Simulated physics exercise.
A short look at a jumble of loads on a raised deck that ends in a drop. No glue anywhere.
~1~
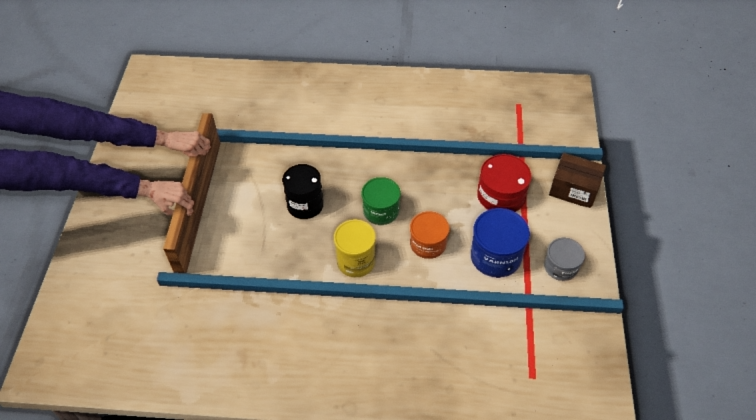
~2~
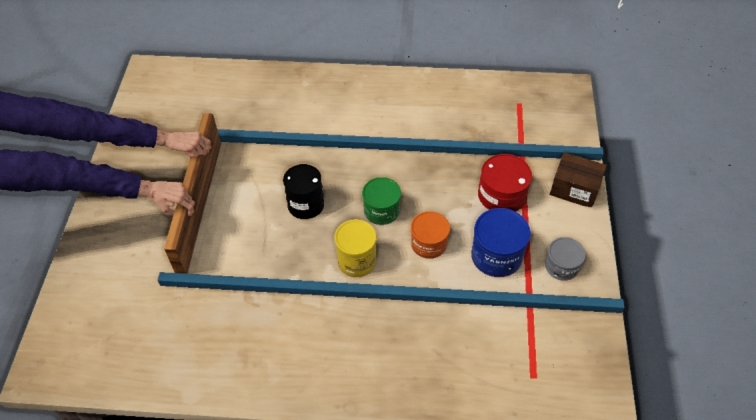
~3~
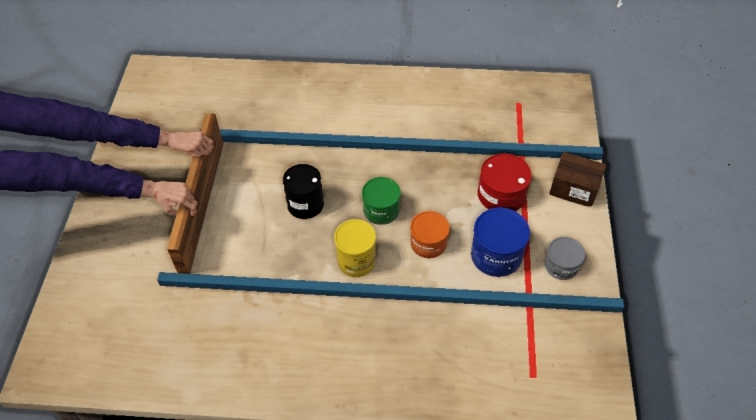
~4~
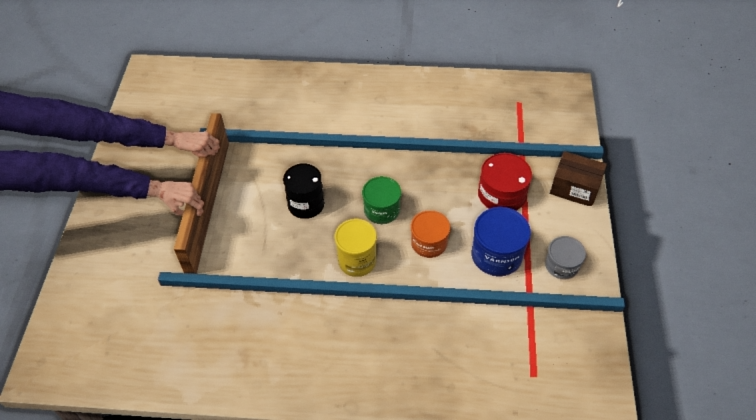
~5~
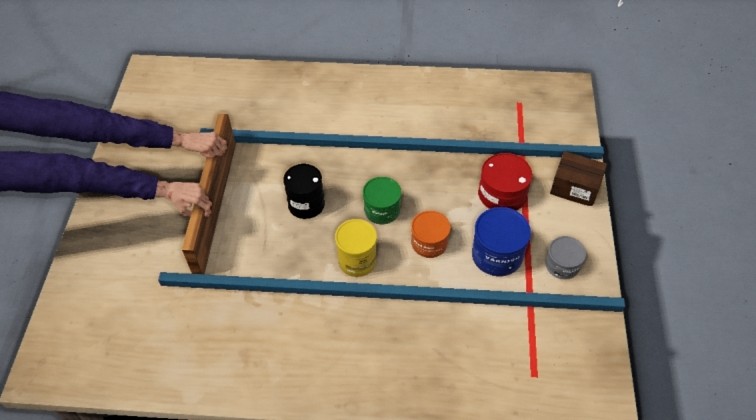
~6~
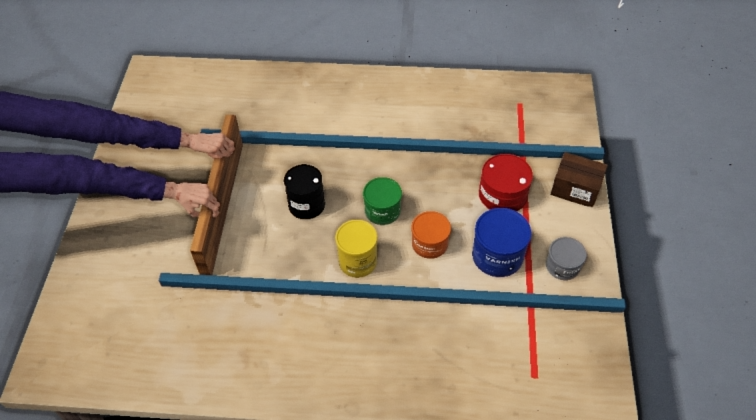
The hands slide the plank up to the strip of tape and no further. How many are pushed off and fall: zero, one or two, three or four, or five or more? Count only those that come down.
The number that fall off is one or two.
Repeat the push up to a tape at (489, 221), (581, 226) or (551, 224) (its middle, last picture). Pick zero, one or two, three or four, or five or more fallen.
For each place: Not one; three or four; just one or two.
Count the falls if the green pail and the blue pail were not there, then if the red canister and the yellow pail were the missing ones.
First 0, then 1.
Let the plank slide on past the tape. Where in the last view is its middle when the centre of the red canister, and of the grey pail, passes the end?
At (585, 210) for the red canister; at (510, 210) for the grey pail.
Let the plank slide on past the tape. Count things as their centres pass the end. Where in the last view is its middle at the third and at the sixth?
First at (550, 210), next at (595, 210).
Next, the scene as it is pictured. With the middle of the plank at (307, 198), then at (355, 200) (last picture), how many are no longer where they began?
At the one place 1, at the other 3.
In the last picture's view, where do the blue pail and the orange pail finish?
About (594, 255), and the other about (548, 241).
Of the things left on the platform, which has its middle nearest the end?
That is the brown parcel.
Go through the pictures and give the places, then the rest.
Brown parcel (577, 181); grey pail (564, 260); red canister (504, 184); plank (195, 191); tape (525, 224), in the first frame.
Grey pail (564, 259); green pail (382, 202), in the second frame.
Red canister (504, 184); orange pail (429, 235), in the third frame.
Brown parcel (578, 179); plank (204, 191), in the fourth frame.
Grey pail (565, 258); blue pail (500, 242), in the fifth frame.
Brown parcel (579, 180); grey pail (565, 259); red canister (505, 184); plank (219, 193); tape (526, 223), in the sixth frame.
Soon after, none off yet; brown parcel at rest near (579, 180); grey pail at rest near (565, 259); red canister at rest near (505, 184).
After that, none off yet; brown parcel at rest near (579, 180); grey pail at rest near (565, 259); red canister displaced a little near (511, 183).
In the end, the number that fall off is one or two; gone, grey pail.
